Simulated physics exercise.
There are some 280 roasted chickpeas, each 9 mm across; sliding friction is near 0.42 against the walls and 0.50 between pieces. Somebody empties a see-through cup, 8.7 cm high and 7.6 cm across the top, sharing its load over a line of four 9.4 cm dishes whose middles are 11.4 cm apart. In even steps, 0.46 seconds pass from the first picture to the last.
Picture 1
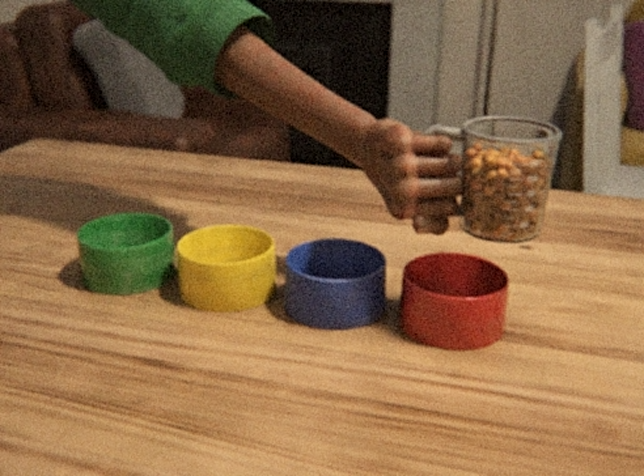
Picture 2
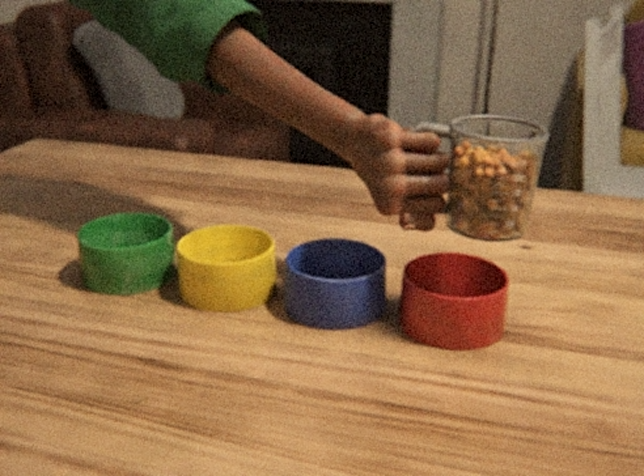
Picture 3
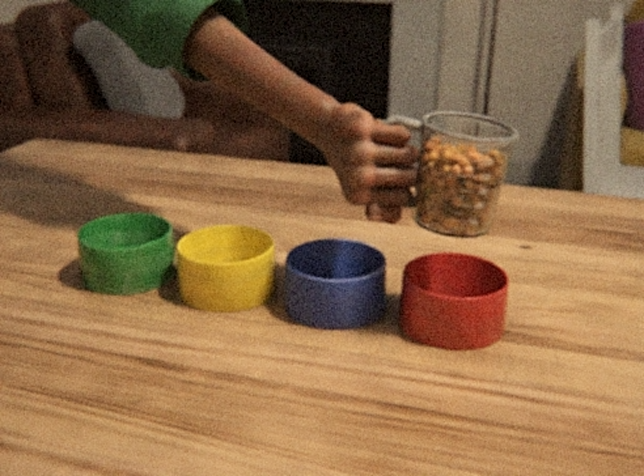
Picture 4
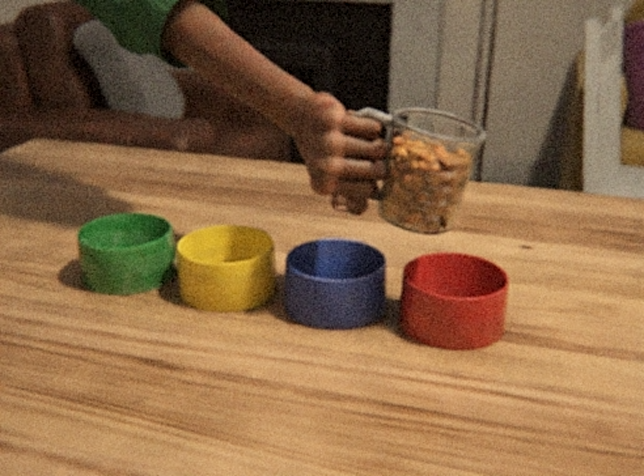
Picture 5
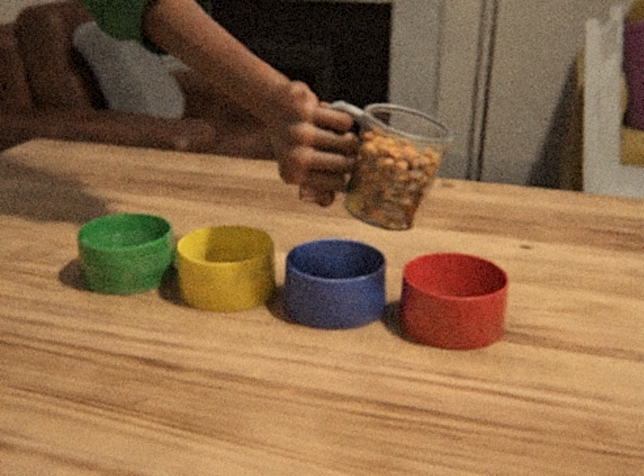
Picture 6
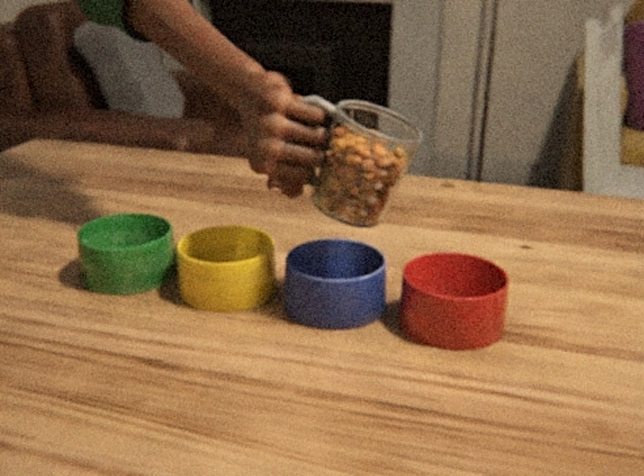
A hand carries a clear cup of chickpeas left behind four colored dishes, gradually tilting it.
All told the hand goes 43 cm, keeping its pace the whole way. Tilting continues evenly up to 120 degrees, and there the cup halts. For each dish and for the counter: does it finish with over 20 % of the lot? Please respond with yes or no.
Red dish no, blue dish no, green dish yes, yellow dish no, counter no.
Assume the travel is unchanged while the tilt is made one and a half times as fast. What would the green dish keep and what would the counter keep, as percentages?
Shares: Green at 100; counter at 0.
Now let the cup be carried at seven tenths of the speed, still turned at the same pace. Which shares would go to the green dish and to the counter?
Then the green dish gets 100 and the counter 0.
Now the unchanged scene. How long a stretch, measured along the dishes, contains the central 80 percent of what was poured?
I'd put it near 5 cm.
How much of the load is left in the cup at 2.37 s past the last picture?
My guess is near 5 per cent.
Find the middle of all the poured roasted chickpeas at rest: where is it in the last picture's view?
Close to pixel (130, 252).
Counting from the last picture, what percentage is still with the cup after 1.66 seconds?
I'd estimate some 95 per cent of the load.
Then, 0.99 s after the last picture, tilt 65 degrees; cup holds 100 %.
Then, 1.66 s after the last picture, tilt 97 degrees; cup holds 95 %, green 5 %.
Then, 2.37 s after the last picture, tilt 120 degrees; cup holds 5 %, green 95 %.
In the end, red 0 %, blue 0 %, green 100 %, yellow 0 %, counter 0 %.
